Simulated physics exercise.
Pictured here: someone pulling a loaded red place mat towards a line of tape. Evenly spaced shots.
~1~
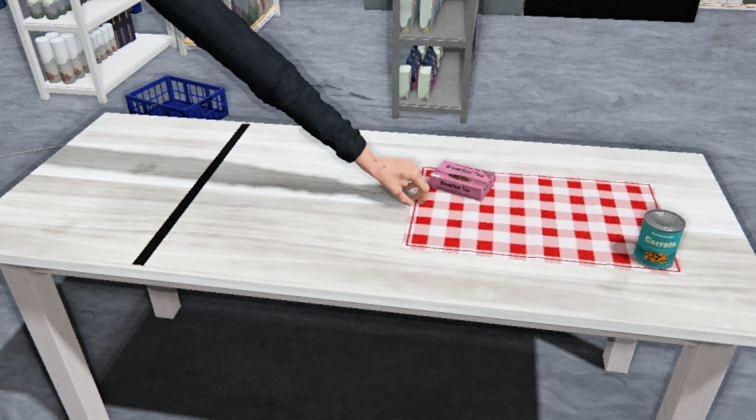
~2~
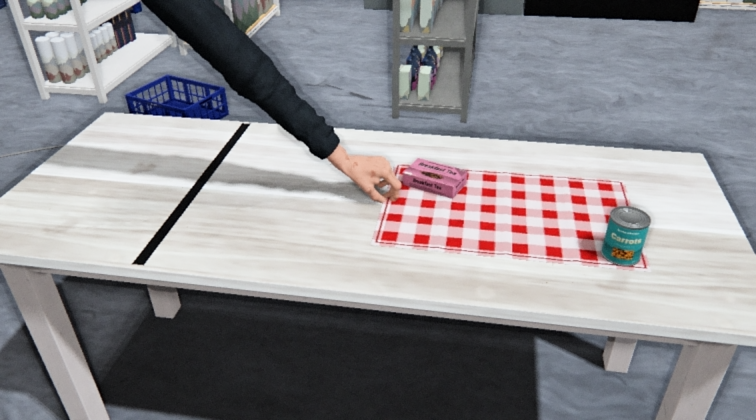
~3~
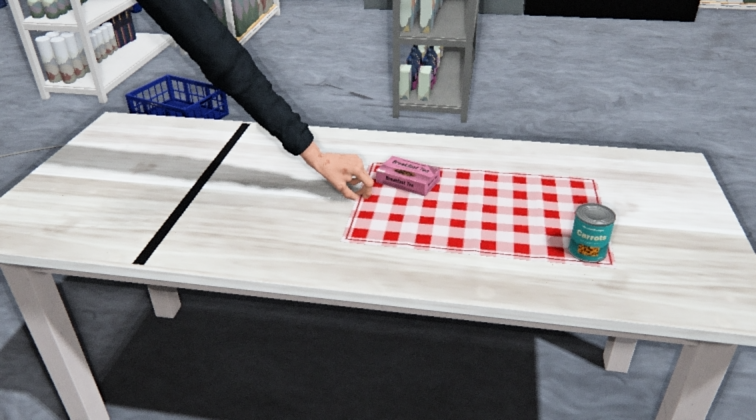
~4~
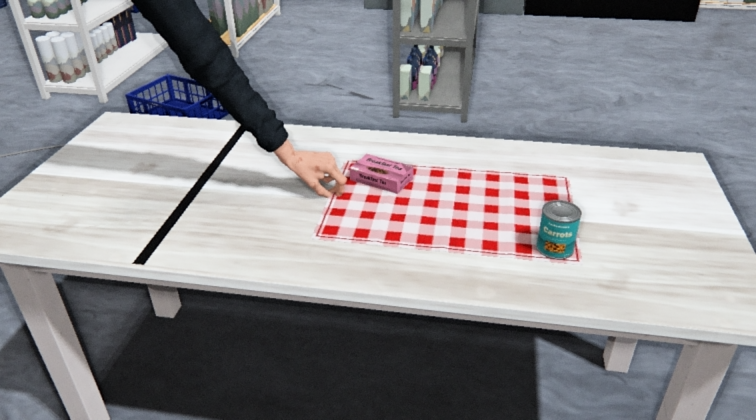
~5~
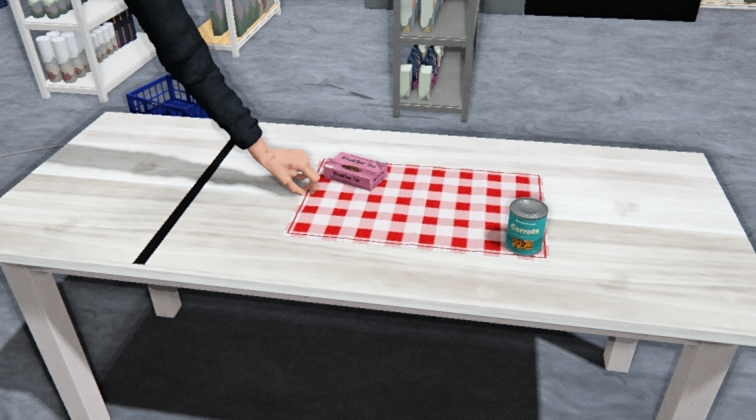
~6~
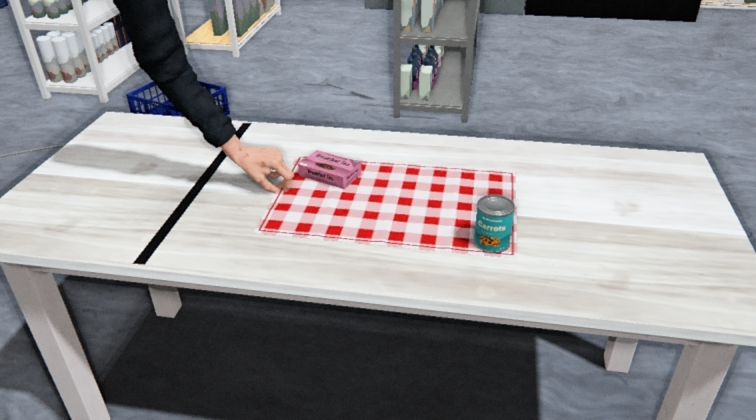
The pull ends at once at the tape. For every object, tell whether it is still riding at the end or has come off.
Pink packet - come off, turquoise tin - still riding.
Then, 0.11 s past the final frame, hem short of the tape; pink packet on the cloth near (274, 164); turquoise tin on the cloth near (425, 217).
Then, 0.22 s past the final frame, hem at the tape; pink packet on the cloth near (223, 160); turquoise tin on the cloth near (362, 212).
When it is over, hem at the tape; pink packet ahead of the hem near (134, 154); turquoise tin on the cloth near (264, 203). The pink packet shoots off the front and the turquoise tin remains aboard.
